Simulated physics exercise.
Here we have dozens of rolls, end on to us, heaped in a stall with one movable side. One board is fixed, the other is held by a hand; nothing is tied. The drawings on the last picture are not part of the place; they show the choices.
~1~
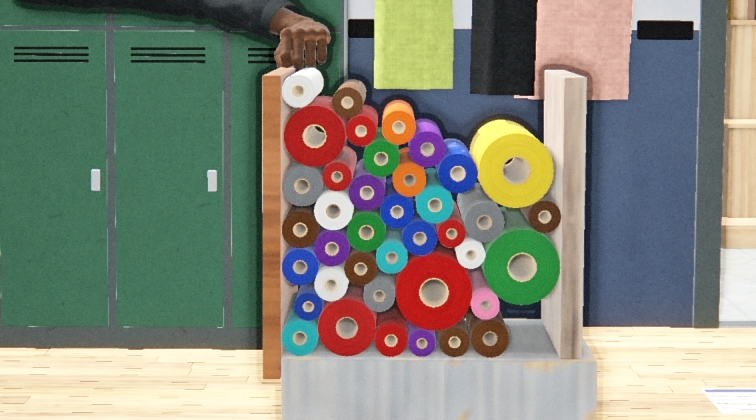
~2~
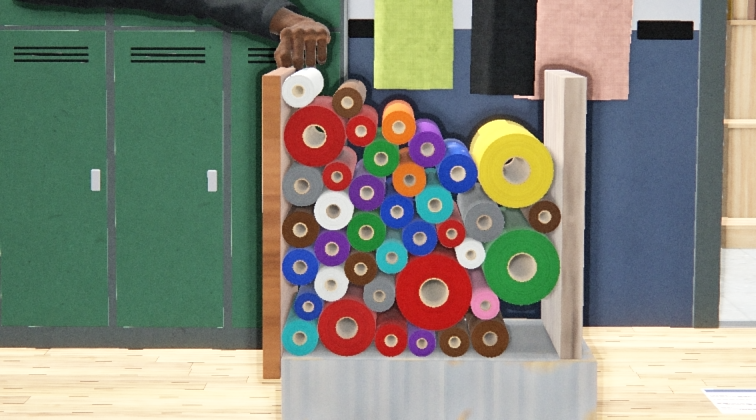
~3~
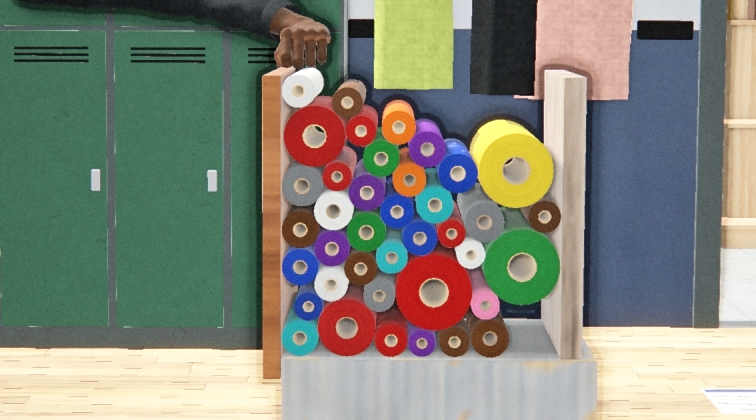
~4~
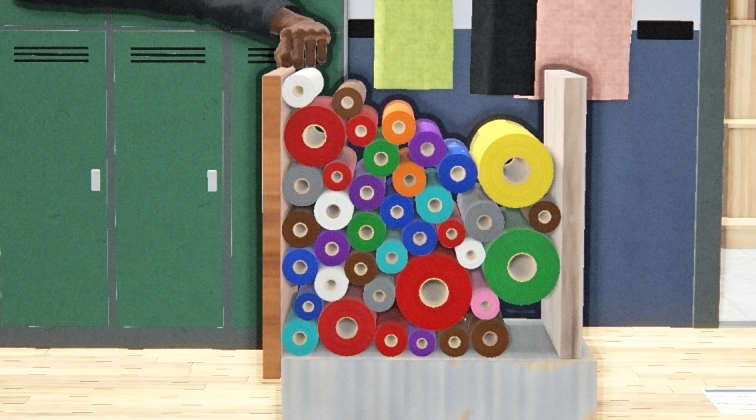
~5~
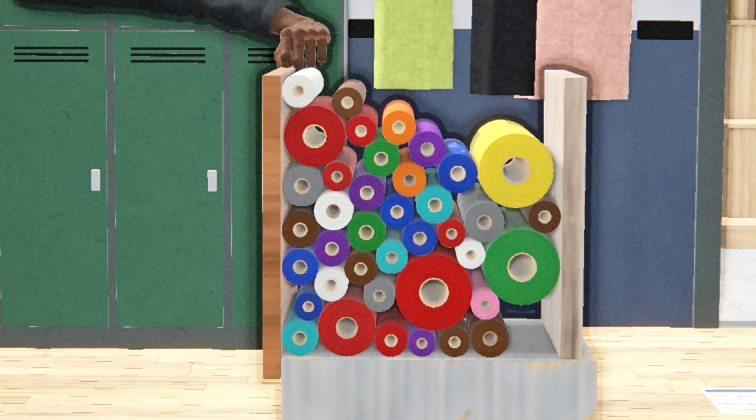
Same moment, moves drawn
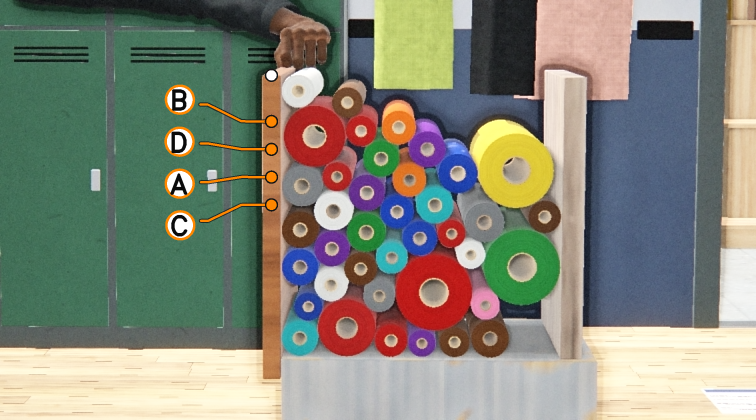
Dozens of colourful rolls sat heaped between two upright boards on a grey base, with green lockers behind, while a hand rested on top of the left board and nothing noticeably moved.
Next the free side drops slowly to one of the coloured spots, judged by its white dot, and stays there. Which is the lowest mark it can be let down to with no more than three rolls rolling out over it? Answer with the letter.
At most to C.
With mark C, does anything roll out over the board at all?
Yes, at C.
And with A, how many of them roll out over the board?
The count is one.
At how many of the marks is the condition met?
Four of them.
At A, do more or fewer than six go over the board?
It loses fewer than six.
On the marked copy, A at (272, 177); B at (272, 121); C at (272, 205); D at (272, 149); the white dot at (272, 76).
With C. Early on, top of the board (281, 136).
Further on, top of the board (281, 203).
At the end, top of the board (281, 204), one out over the board.
As for the rest, A one out over the board; B none out over the board; D one out over the board.
